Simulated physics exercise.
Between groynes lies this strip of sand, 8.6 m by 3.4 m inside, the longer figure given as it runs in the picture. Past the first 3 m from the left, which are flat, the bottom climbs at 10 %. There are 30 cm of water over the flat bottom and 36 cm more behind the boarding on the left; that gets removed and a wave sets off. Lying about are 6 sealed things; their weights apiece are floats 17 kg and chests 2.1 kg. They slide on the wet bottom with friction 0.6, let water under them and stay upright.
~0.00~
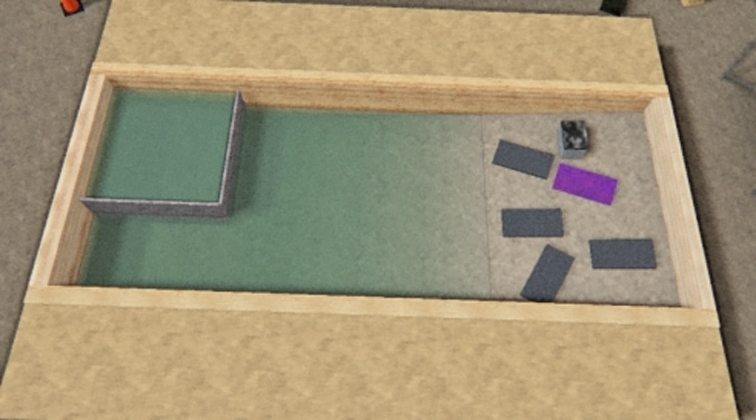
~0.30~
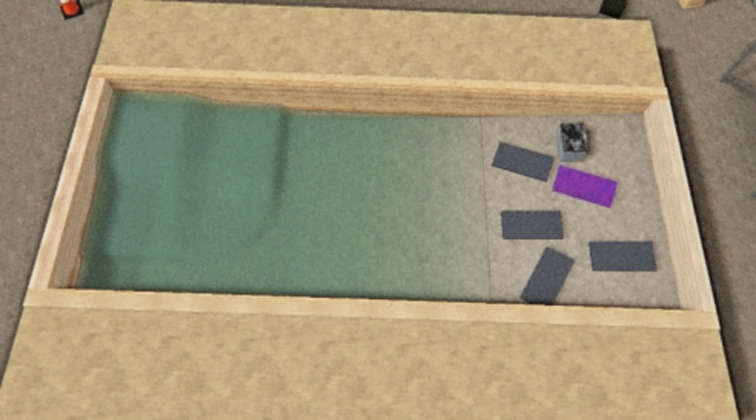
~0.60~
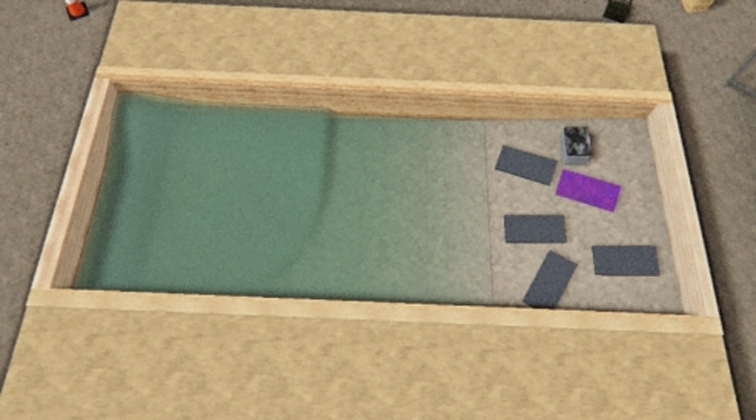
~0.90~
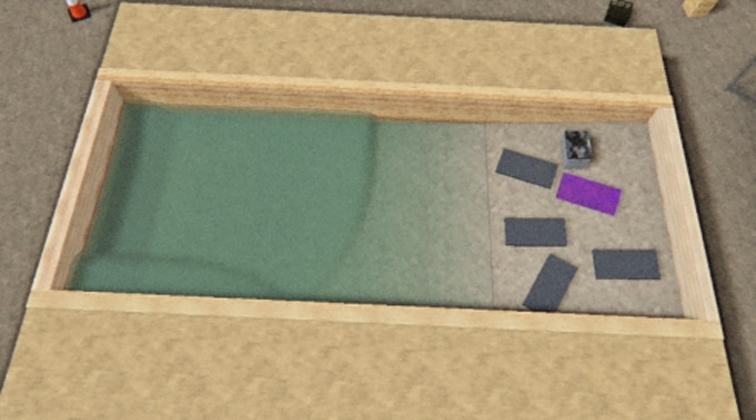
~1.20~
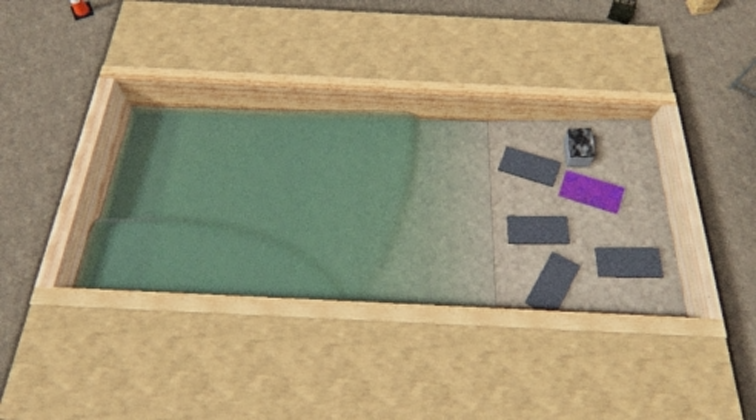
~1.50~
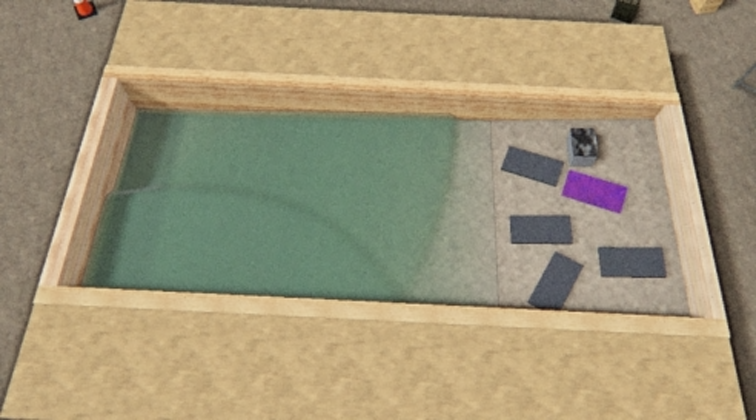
The video shows a wood-walled basin with greenish water on the left, where a square partition disappears and a wave spreads rightward across the water, while the purple and dark gray slabs on the sand at right remain unmoved.
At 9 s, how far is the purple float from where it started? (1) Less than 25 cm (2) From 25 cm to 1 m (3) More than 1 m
More than 1 m.
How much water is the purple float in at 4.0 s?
Depth: About 6 cm.
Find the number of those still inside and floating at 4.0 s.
Count: 4.
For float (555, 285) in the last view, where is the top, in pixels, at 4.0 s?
About pixel (599, 286).
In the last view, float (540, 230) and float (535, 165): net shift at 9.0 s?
Shifts: 350 cm / 300 cm.
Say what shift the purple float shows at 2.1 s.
Roughly 0 cm.
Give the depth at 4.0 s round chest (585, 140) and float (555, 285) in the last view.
4 and 10 cm.
After 2.1 s the purple float is near (595, 190), 0.0 m from its start, aground; 0 afloat.
After 4.0 s the purple float is near (596, 190), 0.0 m from its start, aground; 4 afloat.
After 6.3 s the purple float is near (543, 197), 0.8 m from its start, afloat; 6 afloat.
After 9.0 s the purple float is near (392, 202), 3.1 m from its start, afloat; 6 afloat.
